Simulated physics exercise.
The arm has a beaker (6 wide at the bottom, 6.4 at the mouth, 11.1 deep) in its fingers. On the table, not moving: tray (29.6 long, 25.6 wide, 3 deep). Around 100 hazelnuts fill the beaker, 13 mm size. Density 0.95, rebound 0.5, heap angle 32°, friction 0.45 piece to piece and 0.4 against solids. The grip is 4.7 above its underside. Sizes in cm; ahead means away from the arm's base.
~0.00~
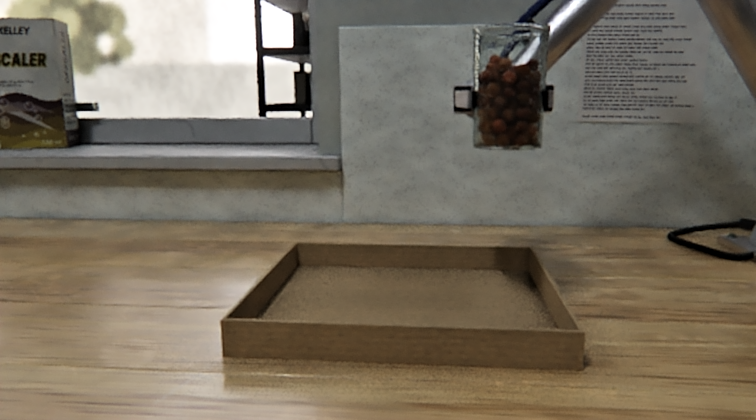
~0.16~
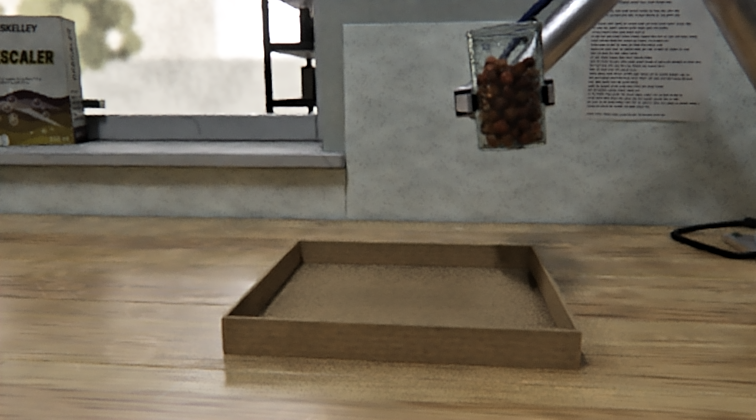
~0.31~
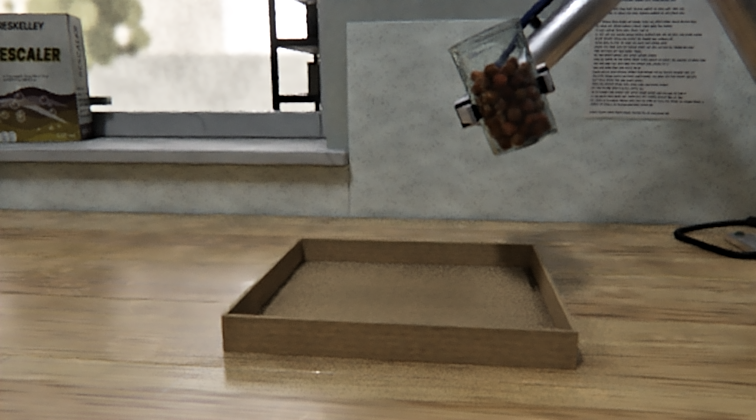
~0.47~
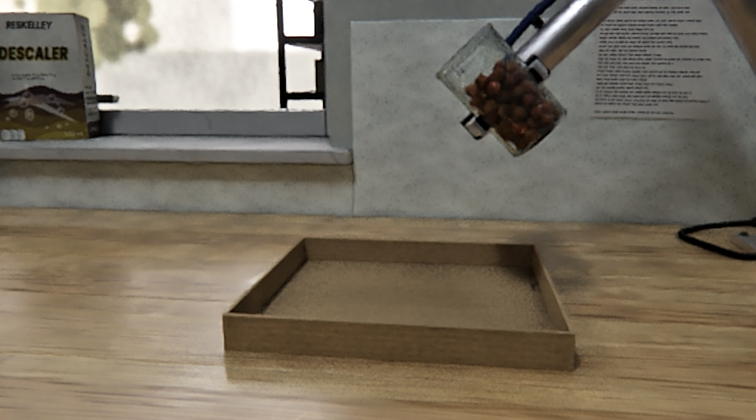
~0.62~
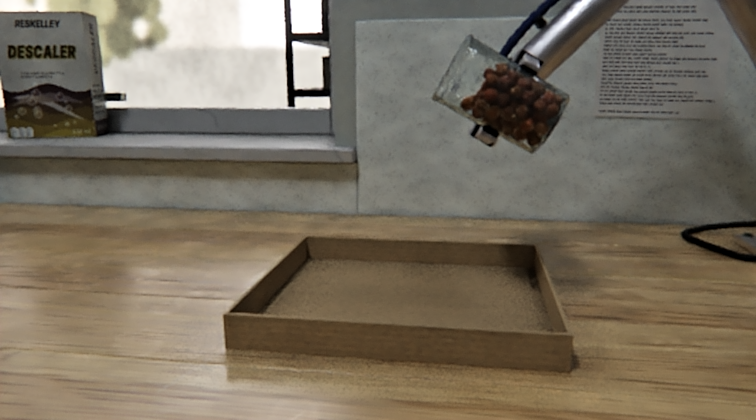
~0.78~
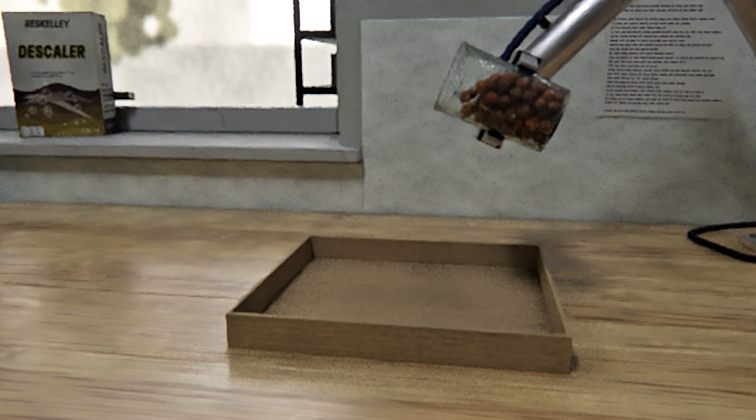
We see a robotic arm holding a clear beaker of hazelnuts above a wooden table with a shallow, open tray, then steadily tilting it to the left until it leans far over, the nuts shifting but staying inside.
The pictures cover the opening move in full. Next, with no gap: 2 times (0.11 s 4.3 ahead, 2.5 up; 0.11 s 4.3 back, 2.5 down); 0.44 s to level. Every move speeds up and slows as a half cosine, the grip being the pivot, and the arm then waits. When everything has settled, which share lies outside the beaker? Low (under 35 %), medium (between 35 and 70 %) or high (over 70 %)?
Outside the beaker the share is medium, between 35 and 70 %.
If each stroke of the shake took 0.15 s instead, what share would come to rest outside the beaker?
Then about 25 per cent.
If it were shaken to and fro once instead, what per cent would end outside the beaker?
In that case some 35 per cent.
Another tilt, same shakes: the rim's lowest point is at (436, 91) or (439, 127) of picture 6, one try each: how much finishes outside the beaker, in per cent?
Some 30 and 85 per cent.
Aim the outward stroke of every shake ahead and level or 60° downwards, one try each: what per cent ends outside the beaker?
About 30 and 0 per cent.
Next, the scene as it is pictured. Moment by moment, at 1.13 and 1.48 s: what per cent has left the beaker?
About 35, 50.
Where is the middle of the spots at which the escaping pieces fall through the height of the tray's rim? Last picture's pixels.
Near (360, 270).
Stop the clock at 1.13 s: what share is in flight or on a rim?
Roughly 11 per cent.
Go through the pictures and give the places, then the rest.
The first frame shows the beaker middle at (509, 90), level; upper third of the load around (508, 77), from x 485 to 535, top at y 60; 99 in the beaker.
The second frame shows the beaker middle at (508, 90), tilted 6° forward; upper third of the load around (507, 78), from x 480 to 535, top at y 60.
The third frame shows the beaker middle at (505, 90), tilted 23° forward; upper third of the load around (505, 77), from x 475 to 545, top at y 65.
The fourth frame shows the beaker middle at (503, 94), tilted 44° forward; upper third of the load around (502, 84), from x 470 to 555, top at y 65.
The fifth frame shows the beaker middle at (501, 97), tilted 61° forward; upper third of the load around (504, 87), from x 465 to 555, top at y 70.
The sixth frame shows the beaker middle at (503, 99), tilted 67° forward; upper third of the load around (507, 90), from x 465 to 560, top at y 80; 99 in the beaker.
After 1.13 s, tilted 67° forward, highest piece 26 above the table; 66 in the beaker, 22 in the tray, 11 in flight or on a rim.
After 1.48 s, tilted 23° forward, highest piece 26 above the table; 48 in the beaker, 46 in the tray, 2 on the table or floor, 3 in flight or on a rim.
After 1.86 s, level, highest piece 22 above the table; 48 in the beaker, 46 in the tray, 5 on the table or floor.
After 2.91 s, level, highest piece 22 above the table; 48 in the beaker, 46 in the tray, 5 on the table or floor.
In the end, 48 in the beaker, 46 in the tray, 5 on the table or floor. That is 52 % outside the beaker.
